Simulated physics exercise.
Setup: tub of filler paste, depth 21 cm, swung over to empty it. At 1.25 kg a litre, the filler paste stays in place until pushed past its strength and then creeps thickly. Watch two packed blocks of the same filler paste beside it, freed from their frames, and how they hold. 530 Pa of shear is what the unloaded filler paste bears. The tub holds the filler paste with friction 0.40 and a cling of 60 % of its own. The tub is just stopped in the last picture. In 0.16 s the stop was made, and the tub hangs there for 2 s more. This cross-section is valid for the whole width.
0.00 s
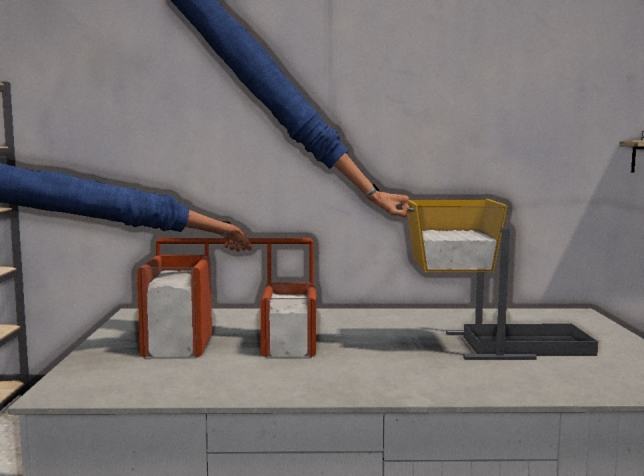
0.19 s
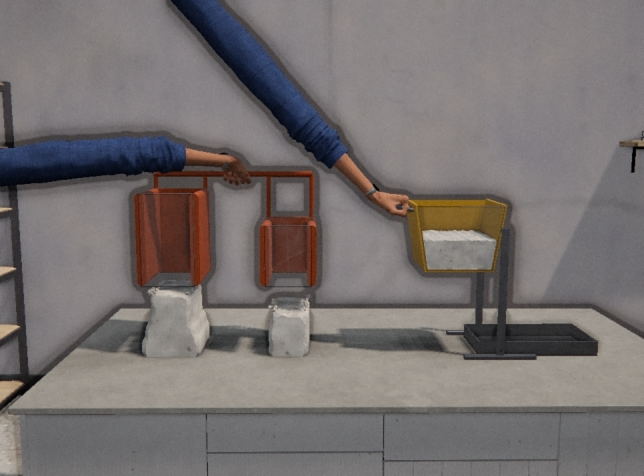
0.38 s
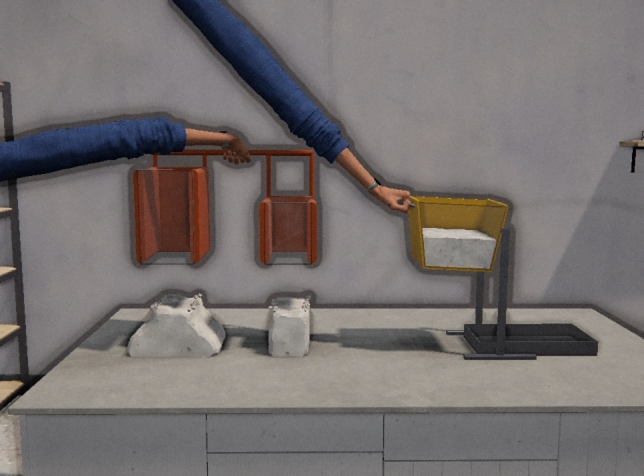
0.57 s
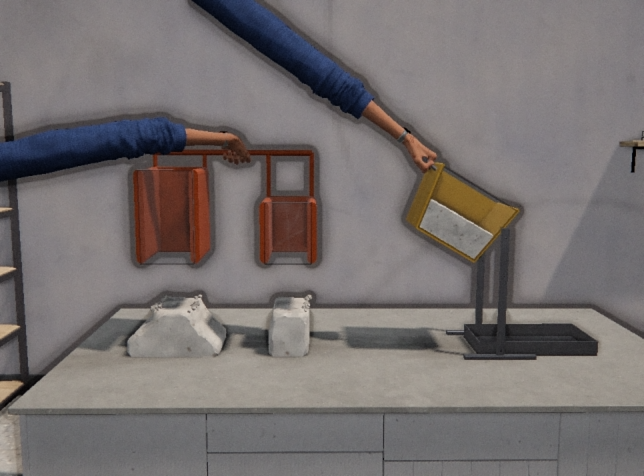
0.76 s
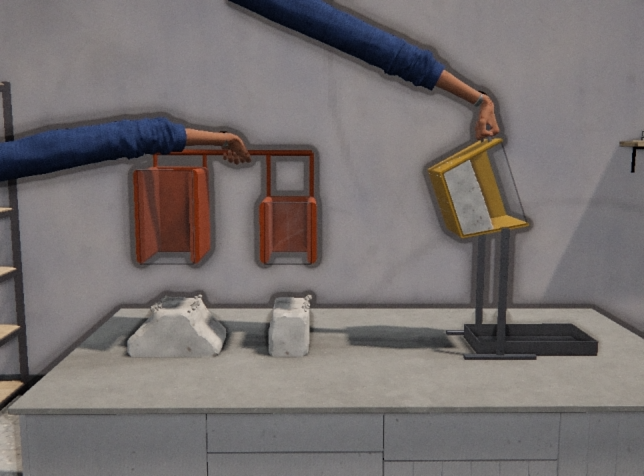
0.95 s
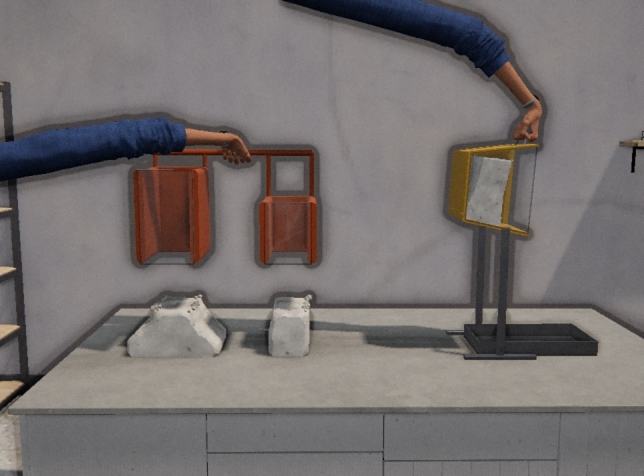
A hand lifted two joined orange moulds off two pale blocks, and the taller left one slumped while the right one kept its shape; then another hand swung a yellow tub of paste onto its side.
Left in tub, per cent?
48 %.
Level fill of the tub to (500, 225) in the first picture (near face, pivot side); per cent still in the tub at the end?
Result: Approx. 0 % remaining in tub.
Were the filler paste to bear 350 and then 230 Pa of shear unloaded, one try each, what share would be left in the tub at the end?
Result: 45 % for the first case, 8 % for the second.
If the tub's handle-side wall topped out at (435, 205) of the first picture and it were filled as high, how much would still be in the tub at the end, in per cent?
I'd guess around 60 per cent remains.
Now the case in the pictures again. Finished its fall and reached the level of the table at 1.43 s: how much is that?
I'd say about 0 per cent of it.
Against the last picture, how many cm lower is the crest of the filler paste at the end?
15 cm.
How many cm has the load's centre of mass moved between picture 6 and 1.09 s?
7 cm.
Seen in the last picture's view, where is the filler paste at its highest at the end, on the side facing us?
The highest point is near (501, 205) in the last picture.
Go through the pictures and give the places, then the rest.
The first picture shows handle-side rim at (419, 206), tilt 0 degrees; top of the filler paste at (479, 240); blocks stand 25 cm, 16 cm (left to right).
The second picture shows handle-side rim at (419, 206), tilt 0 degrees; top of the filler paste at (479, 240); blocks stand 22 cm, 16 cm (left to right).
The third picture shows handle-side rim at (420, 202), tilt 3 degrees; top of the filler paste at (426, 236); blocks stand 16 cm, 16 cm (left to right).
The fourth picture shows handle-side rim at (445, 166), tilt 30 degrees; top of the filler paste at (434, 201); blocks stand 16 cm, 16 cm (left to right).
The fifth picture shows handle-side rim at (502, 142), tilt 70 degrees; top of the filler paste at (471, 161); blocks stand 16 cm, 16 cm (left to right).
The sixth picture shows handle-side rim at (538, 147), tilt 93 degrees; top of the filler paste at (487, 158); blocks stand 16 cm, 16 cm (left to right).
After 1.09 s, the tub is at 93 degrees and holds 99 %.
After 1.26 s, the tub is at 93 degrees and holds 59 %.
After 1.43 s, the tub is at 93 degrees and holds 49 %.
After 1.60 s, the tub is at 93 degrees and holds 48 %.
After 2.95 s, at the end, the tub is at 93 degrees and holds 48 %.
